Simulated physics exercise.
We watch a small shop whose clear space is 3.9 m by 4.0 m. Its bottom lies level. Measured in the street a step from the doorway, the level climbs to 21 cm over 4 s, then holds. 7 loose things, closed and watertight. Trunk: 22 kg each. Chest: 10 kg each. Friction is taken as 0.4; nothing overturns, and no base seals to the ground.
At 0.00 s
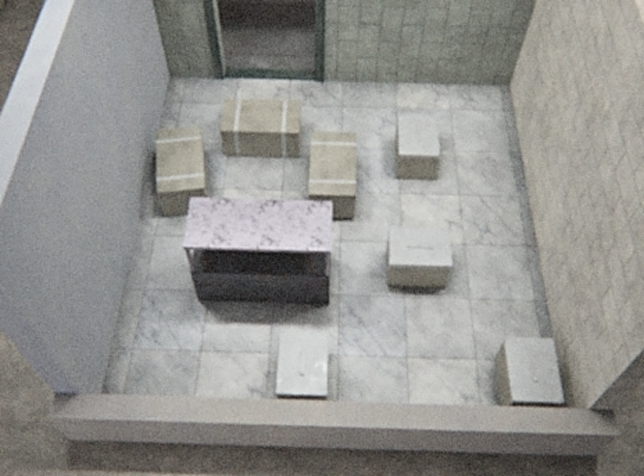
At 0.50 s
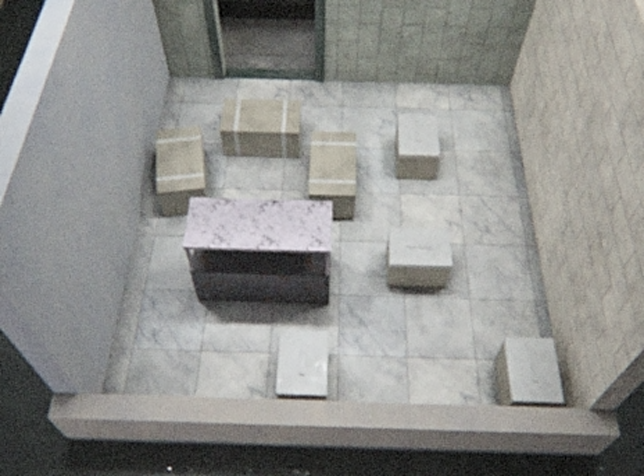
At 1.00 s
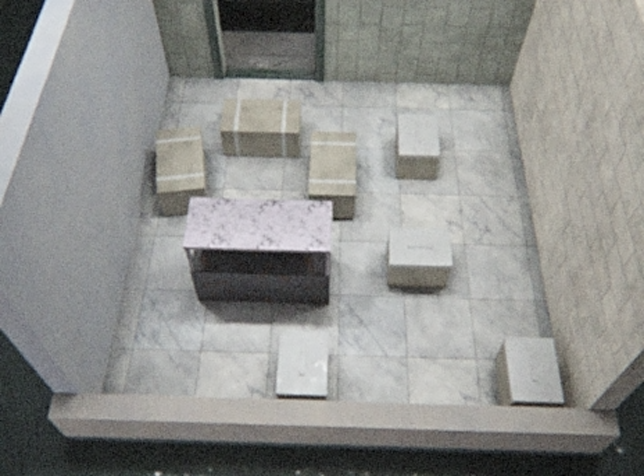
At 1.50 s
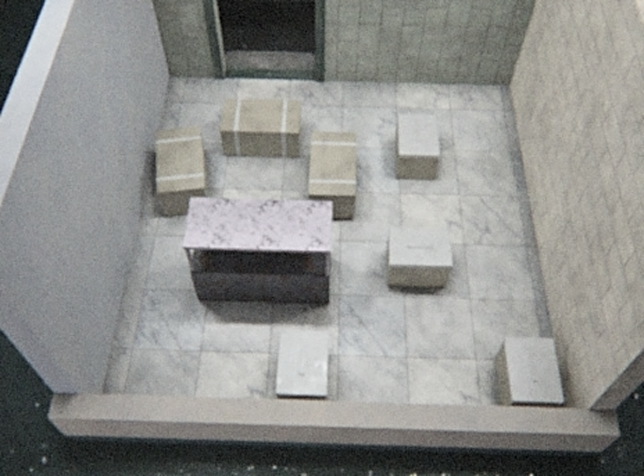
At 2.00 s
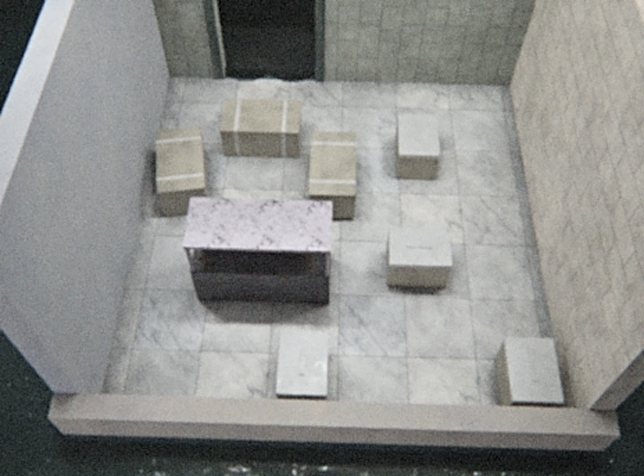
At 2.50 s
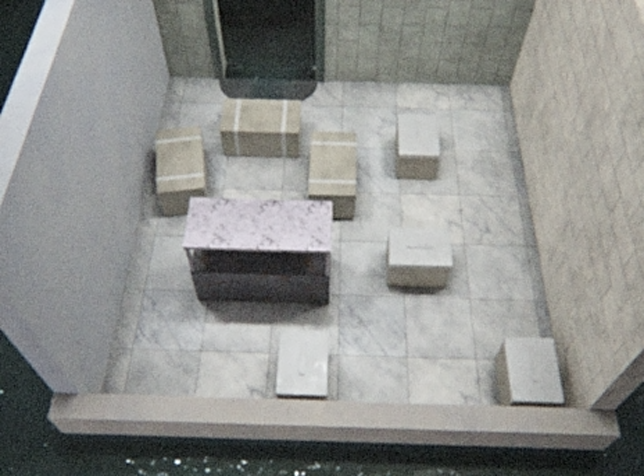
The footage shows a small tiled room with pale blocks and a marble-topped counter, as dark water gathers outside around its walls and a little spreads in through the doorway at the back; the objects inside stay still.
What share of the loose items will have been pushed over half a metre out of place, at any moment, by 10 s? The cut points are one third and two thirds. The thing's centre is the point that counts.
It's shaping up to be most of them, two thirds and up.
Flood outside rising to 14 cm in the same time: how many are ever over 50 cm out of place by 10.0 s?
Under that setup the answer is 3.
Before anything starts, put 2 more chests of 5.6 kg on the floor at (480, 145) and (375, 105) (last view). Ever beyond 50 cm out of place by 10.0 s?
In turn: Within the mark, within the mark.
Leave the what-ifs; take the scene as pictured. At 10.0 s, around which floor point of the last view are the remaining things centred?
The average lands around (422, 282).
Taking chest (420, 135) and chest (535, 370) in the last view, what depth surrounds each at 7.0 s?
2 and 0 cm.
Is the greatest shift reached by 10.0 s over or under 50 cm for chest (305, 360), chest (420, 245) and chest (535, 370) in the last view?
One by one: Above; above; below.
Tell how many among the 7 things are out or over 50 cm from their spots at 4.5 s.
Answer: 1.
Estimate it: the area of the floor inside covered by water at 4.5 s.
About 4.0 m2.
After 3.5 s 0 of 7 are over 50 cm from their spots; 0 afloat.
After 4.5 s 1 of 7 are over 50 cm from their spots; 0 afloat.
After 7.0 s 4 of 7 are over 50 cm from their spots; 1 afloat.
After 10.0 s 5 of 7 are over 50 cm from their spots, and 6 have been at some point; 6 afloat.
